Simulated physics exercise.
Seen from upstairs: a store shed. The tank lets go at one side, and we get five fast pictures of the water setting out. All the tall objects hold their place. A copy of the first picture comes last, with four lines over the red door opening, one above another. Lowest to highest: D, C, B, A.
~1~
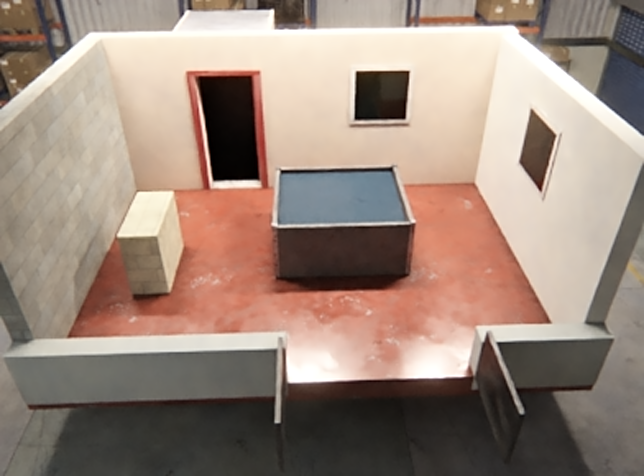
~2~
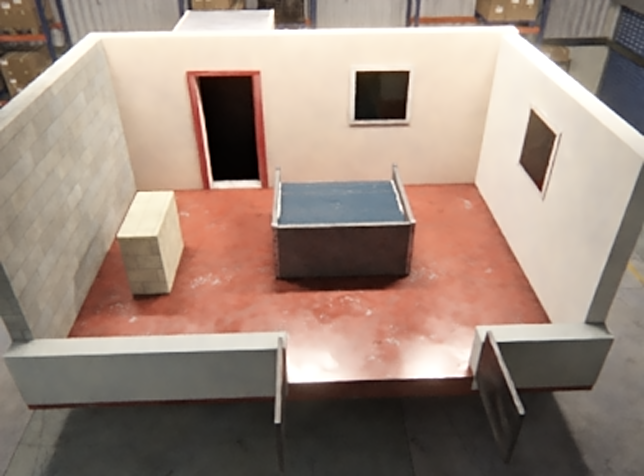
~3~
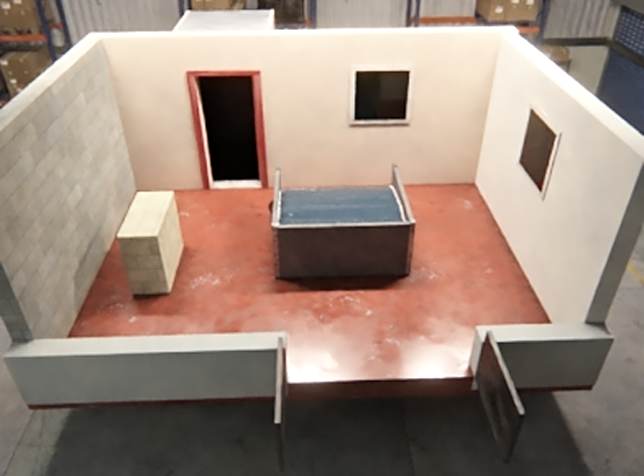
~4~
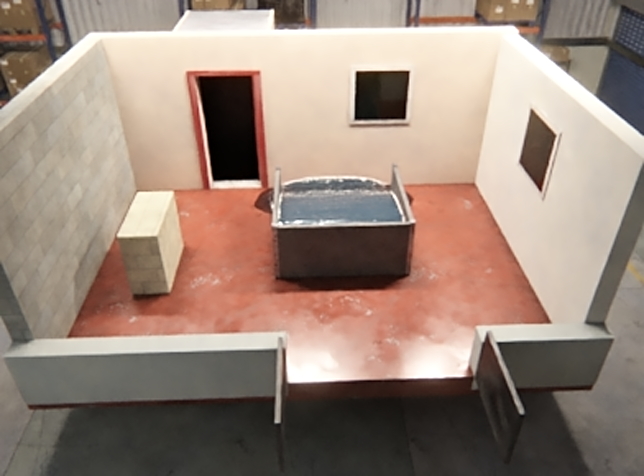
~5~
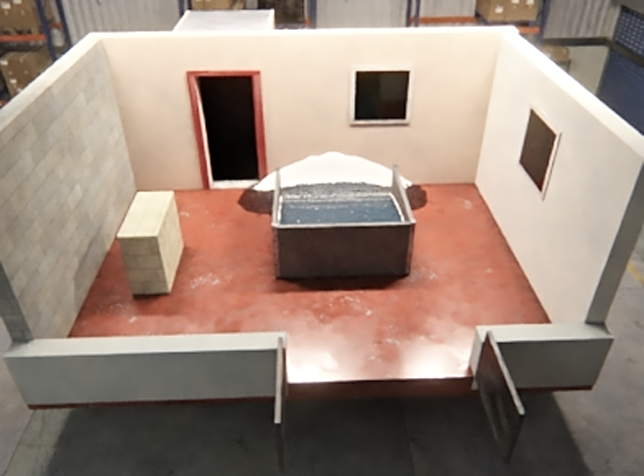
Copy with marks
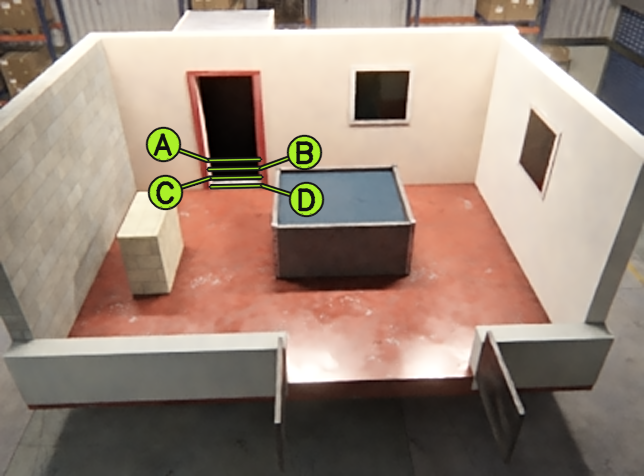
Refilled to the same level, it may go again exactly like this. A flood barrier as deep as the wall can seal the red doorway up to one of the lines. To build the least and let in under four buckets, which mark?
C.
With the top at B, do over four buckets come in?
No, not at all.
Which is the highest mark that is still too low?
It is D.
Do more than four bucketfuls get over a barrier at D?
Yes.
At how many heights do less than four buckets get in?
Three.
On the marked copy, A at (233, 159); B at (234, 168); C at (235, 177); D at (236, 186); from the bottom up D, C, B, A.
For mark A, nothing gets over.
For mark B, nothing gets over.
For mark C, a splash gets over, under a bucket.
For mark D, about 11 bucketfuls get in.
